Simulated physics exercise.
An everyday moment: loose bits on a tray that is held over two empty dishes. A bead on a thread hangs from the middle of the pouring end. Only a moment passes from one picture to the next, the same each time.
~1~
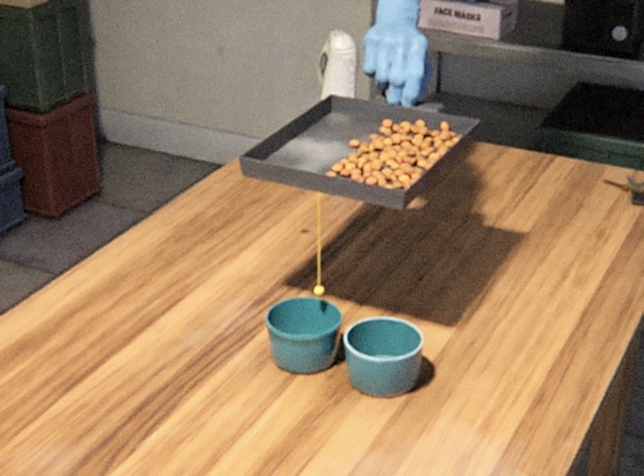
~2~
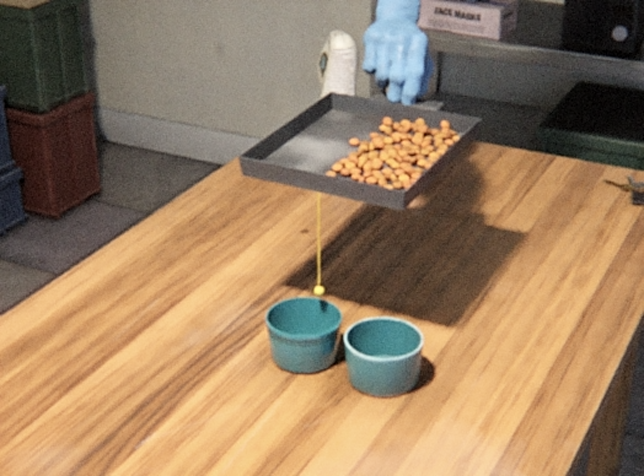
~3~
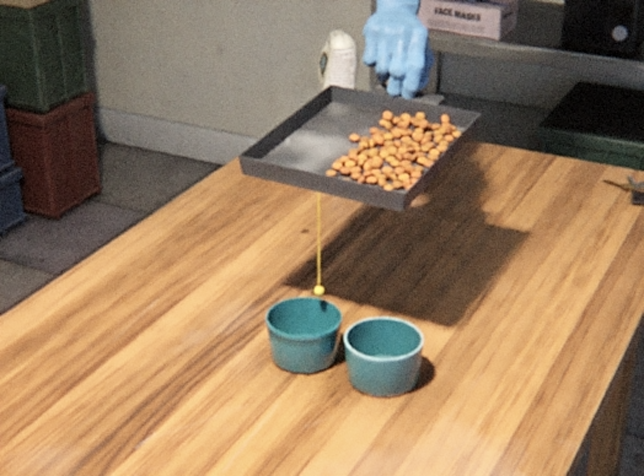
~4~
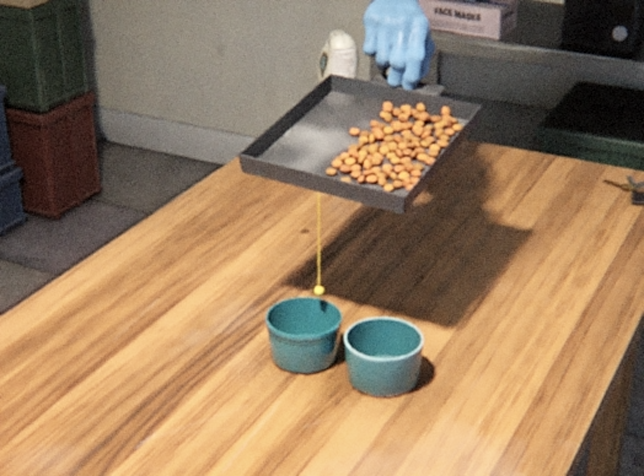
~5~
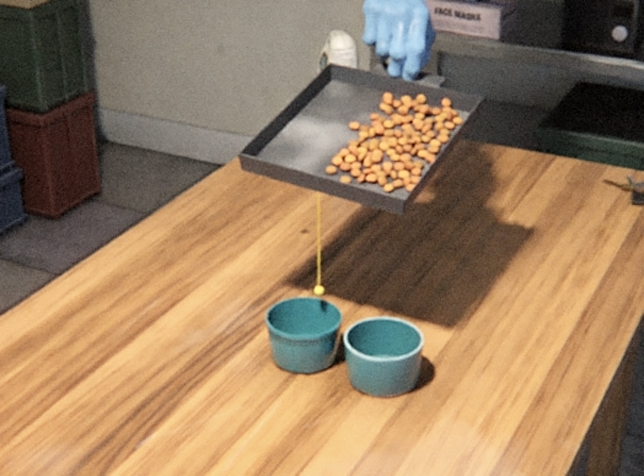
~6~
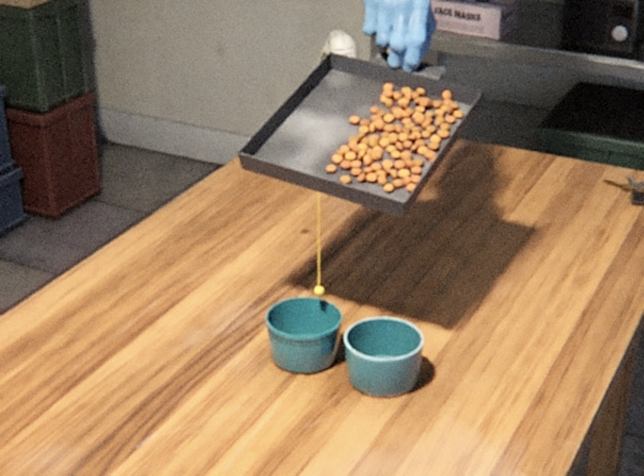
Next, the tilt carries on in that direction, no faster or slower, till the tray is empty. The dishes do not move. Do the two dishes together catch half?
Caught overall: More than half.
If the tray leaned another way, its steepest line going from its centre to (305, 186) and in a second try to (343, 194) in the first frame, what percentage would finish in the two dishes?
About 40 and 70 per cent.
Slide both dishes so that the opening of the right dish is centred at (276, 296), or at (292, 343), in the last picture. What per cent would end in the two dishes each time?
The first gives 0 %, the second 0 %.
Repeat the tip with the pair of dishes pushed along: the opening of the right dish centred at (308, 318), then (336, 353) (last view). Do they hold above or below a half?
One: The smaller part. Two: Not half.
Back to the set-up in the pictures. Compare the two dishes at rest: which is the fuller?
That is the right dish.
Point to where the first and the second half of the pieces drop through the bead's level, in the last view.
Around (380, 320) and then (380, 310).
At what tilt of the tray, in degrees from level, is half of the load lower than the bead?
Around 105° of tilt.
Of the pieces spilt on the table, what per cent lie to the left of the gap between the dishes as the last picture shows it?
Near 30 %.
Just after the last frame, tray tipped steeply; almost all on the tray; just a few in the air.
A moment on, tray tipped right over; roughly half on the tray; roughly a third in the right dish; just a few in the left dish; about a tenth outside both; just a few in the air.
Further on, tray tipped past a quarter turn; the larger part in the right dish; about a tenth in the left dish; about a tenth outside both.
When it is over, tray tipped past a quarter turn; the larger part in the right dish; about a tenth in the left dish; about a tenth outside both.
